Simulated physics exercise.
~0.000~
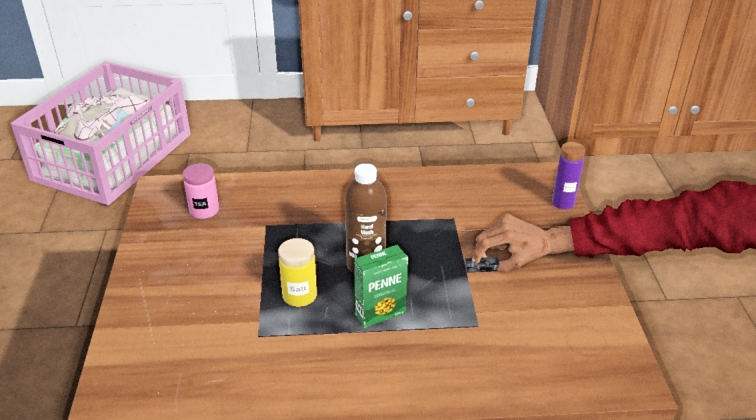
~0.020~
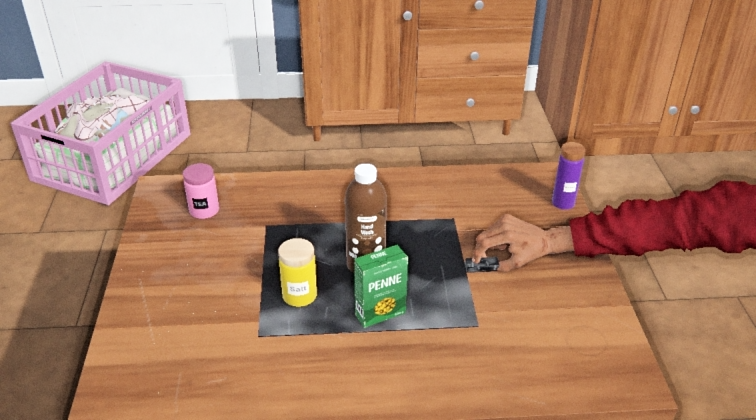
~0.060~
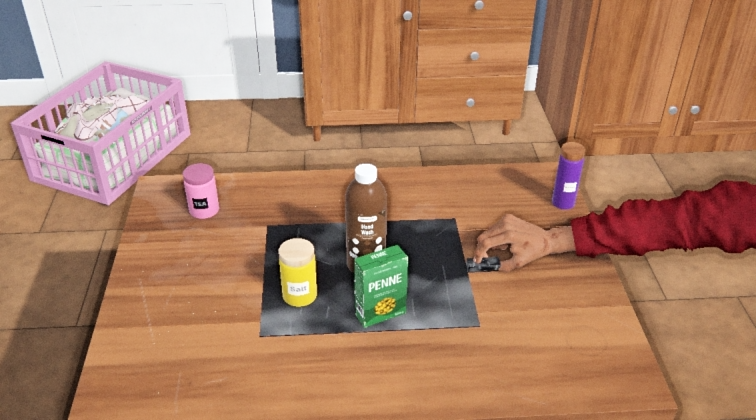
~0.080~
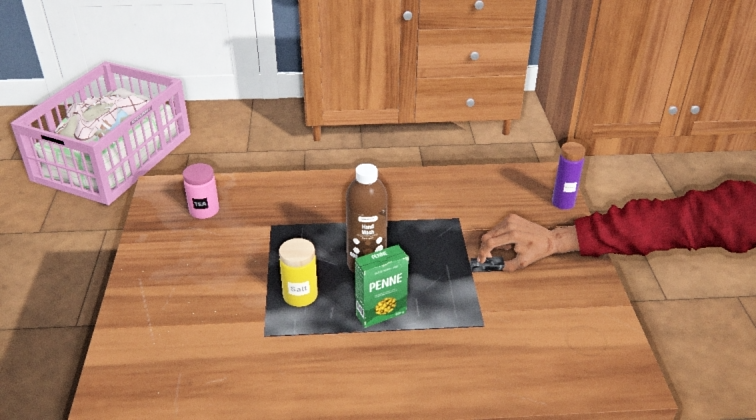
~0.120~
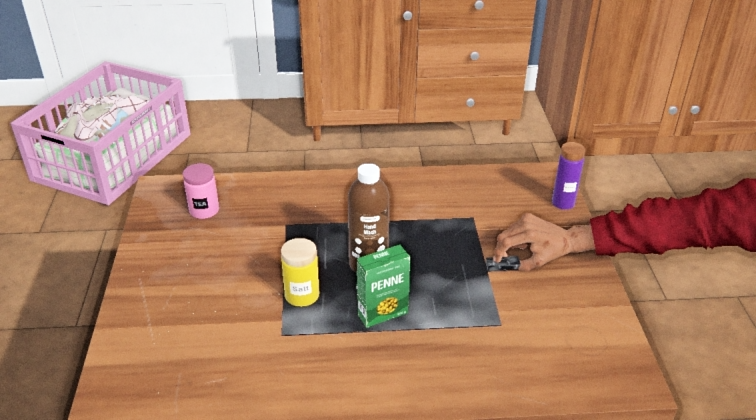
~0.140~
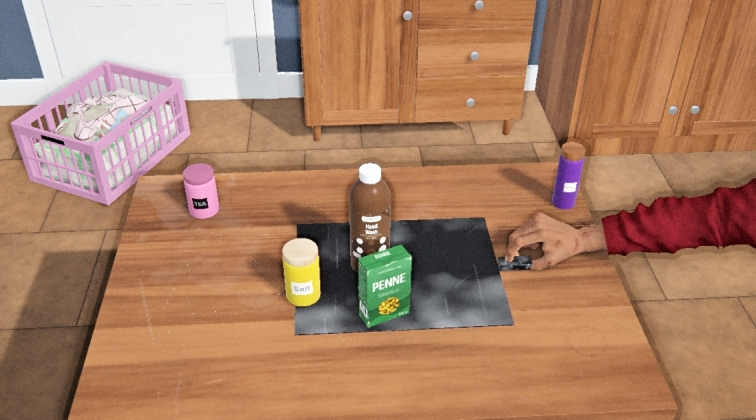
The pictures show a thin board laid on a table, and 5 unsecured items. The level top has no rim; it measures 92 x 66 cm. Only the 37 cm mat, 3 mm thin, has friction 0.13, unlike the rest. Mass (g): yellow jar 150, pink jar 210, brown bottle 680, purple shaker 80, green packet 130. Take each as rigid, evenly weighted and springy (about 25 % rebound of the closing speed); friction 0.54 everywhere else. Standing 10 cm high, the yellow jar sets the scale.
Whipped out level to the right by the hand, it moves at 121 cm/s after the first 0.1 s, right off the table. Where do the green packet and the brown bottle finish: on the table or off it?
The green packet on the table, the brown bottle on the table.
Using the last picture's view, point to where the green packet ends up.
At pixel (417, 286) or so, give or take.
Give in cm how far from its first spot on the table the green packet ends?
It ends about 6 centimetres from where it started.
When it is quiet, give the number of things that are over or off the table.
The answer: 0.
After 0.24 s, 18 cm of pull; brown bottle slid 3 cm near (381, 218); green packet slid 3 cm near (396, 286); yellow jar slid 2 cm.
After 0.44 s, 42 cm of pull; brown bottle leaning 6° near (406, 217); green packet slid 6 cm near (418, 285); yellow jar slid 2 cm.
After 0.64 s, 67 cm of pull; brown bottle leaning 3° near (396, 218); green packet slid 6 cm near (417, 286); yellow jar slid 2 cm.
At rest (1.3 s), not toppled but over 6 cm from the start, green packet; the other 4 in place, give or take 6 cm. Seen from the same camera at the end, green packet near (417, 286), brown bottle near (400, 219).
